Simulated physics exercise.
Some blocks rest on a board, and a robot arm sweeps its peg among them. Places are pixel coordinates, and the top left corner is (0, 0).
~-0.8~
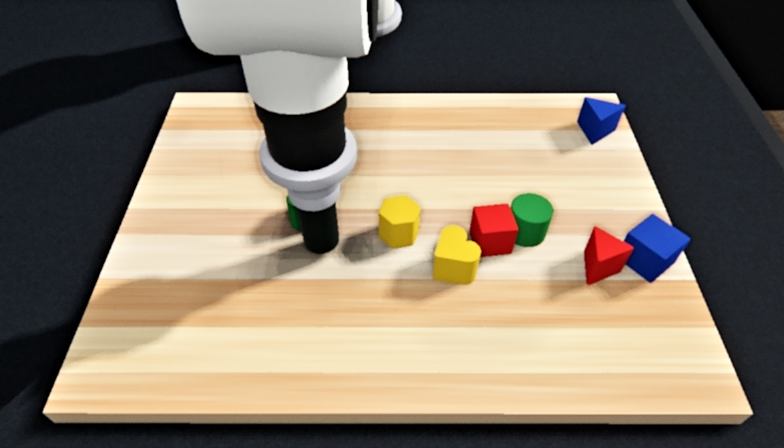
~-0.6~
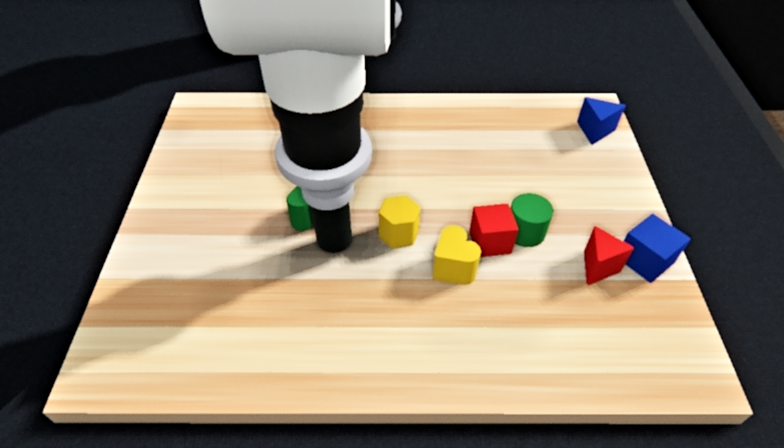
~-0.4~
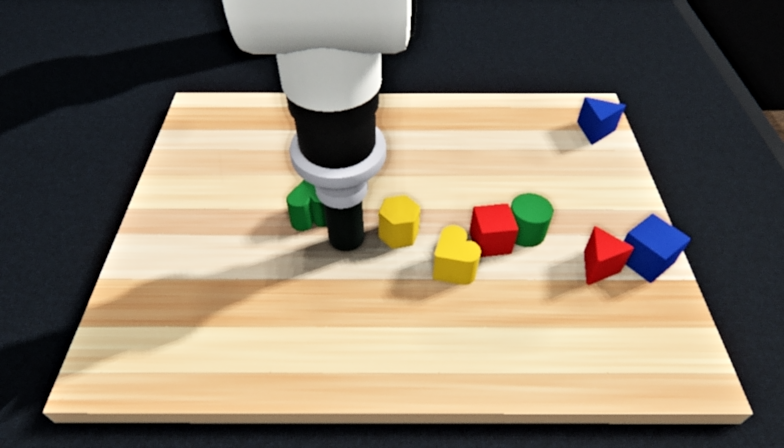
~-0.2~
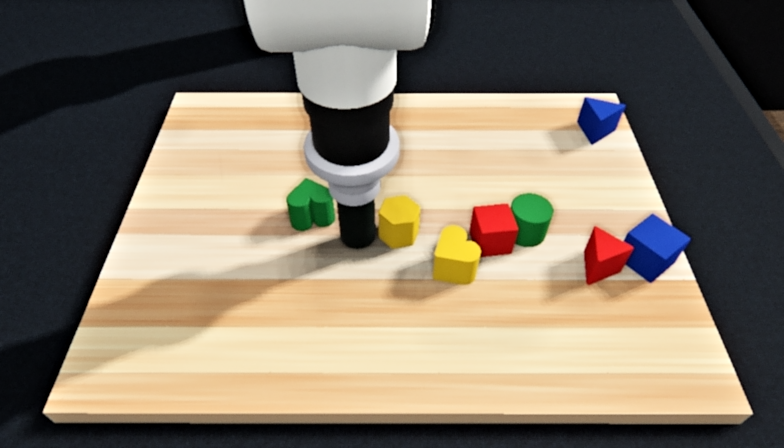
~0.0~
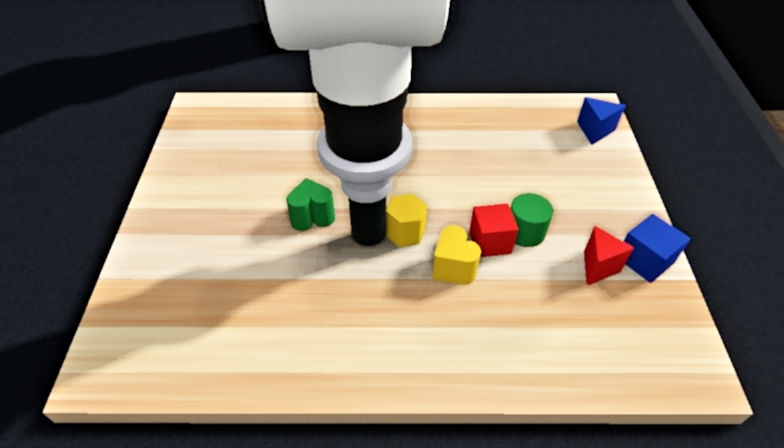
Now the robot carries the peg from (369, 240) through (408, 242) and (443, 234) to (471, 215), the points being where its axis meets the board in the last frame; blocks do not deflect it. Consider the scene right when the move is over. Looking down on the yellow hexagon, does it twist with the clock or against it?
My prediction: CCW.
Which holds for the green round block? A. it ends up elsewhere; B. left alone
My answer is option A.
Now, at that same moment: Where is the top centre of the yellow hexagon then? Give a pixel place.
My estimate: (480, 166).
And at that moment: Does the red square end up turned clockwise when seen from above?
My answer is yes.
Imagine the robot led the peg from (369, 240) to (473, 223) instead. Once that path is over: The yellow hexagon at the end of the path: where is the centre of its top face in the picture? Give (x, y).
I'd say the yellow hexagon ends with its top centre at (499, 180).
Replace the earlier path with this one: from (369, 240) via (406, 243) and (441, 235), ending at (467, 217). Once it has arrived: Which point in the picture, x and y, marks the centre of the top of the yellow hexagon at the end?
Most likely (477, 168).
On the path given first. One third of the way, peg at (409, 236); yellow hexagon at (440, 200), turned 40° anticlockwise.
Two thirds of the way, peg at (444, 227); yellow hexagon at (462, 186), turned 85° anticlockwise.
At the end, peg at (472, 209); yellow hexagon at (480, 166), turned 105° anticlockwise; yellow heart block in place; red square at (501, 214), turned 40° clockwise; green round block at (547, 210).
